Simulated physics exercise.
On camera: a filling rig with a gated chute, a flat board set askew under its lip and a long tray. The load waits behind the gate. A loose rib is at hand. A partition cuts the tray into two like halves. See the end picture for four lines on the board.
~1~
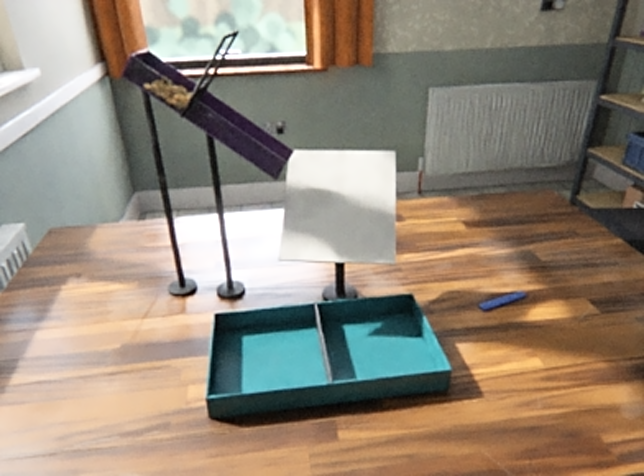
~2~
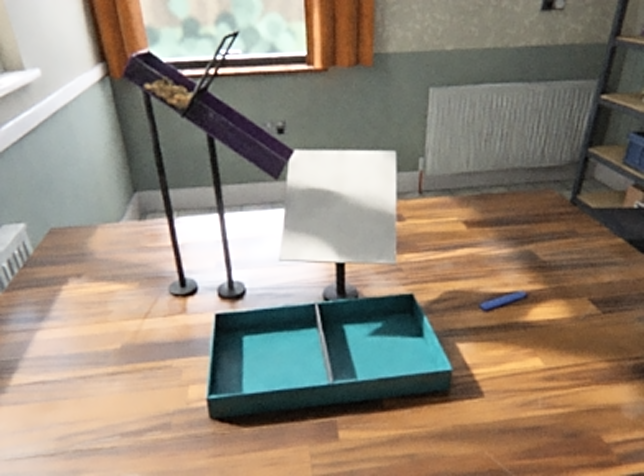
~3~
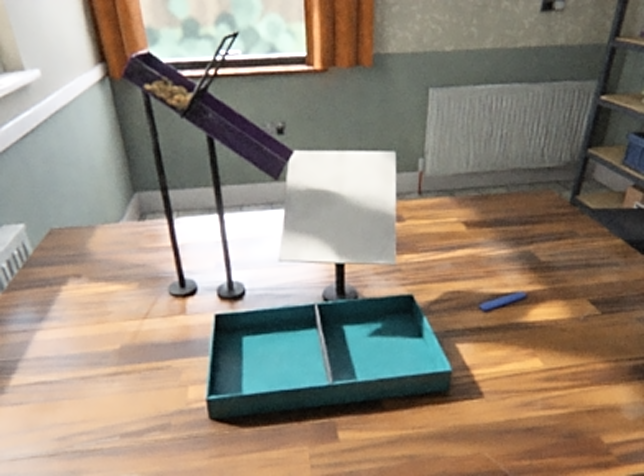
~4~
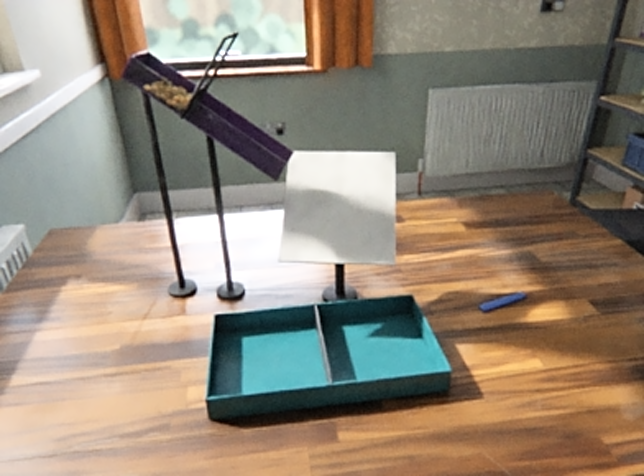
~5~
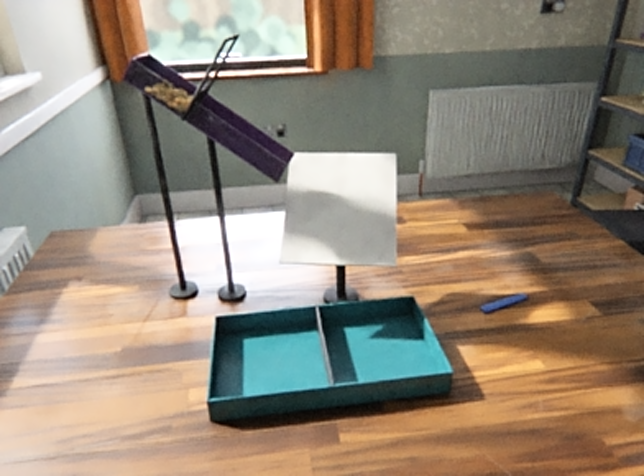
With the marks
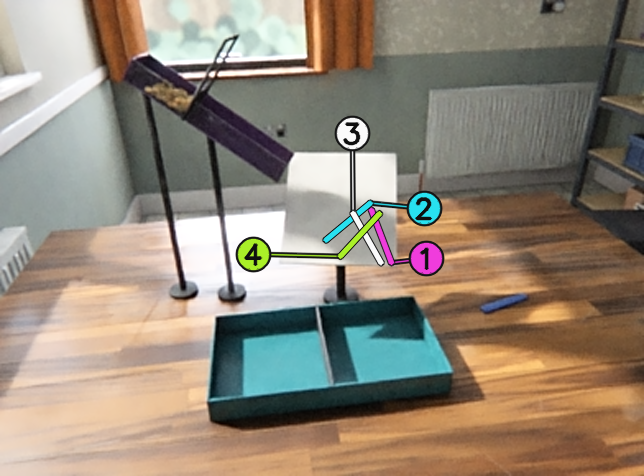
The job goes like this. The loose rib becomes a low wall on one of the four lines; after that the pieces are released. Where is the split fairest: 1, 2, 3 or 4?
The answer is line 4.
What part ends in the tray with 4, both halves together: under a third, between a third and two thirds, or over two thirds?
Line 4 gives over two thirds.
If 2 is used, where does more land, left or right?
More lands on the left.
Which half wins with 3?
More lands on the right.
On the marked copy, line 1 from (371, 209) to (391, 262); line 2 from (370, 203) to (325, 240); line 3 from (353, 213) to (381, 262); line 4 from (379, 213) to (340, 256).
With 1, of what is caught, none at all in the left half, the whole lot in the right.
With 2, of what is caught, all but a few in the left half, a small share in the right.
With 3, of what is caught, none at all in the left half, the whole lot in the right.
With 4, of what is caught, close to two thirds in the left half, close to a third in the right.
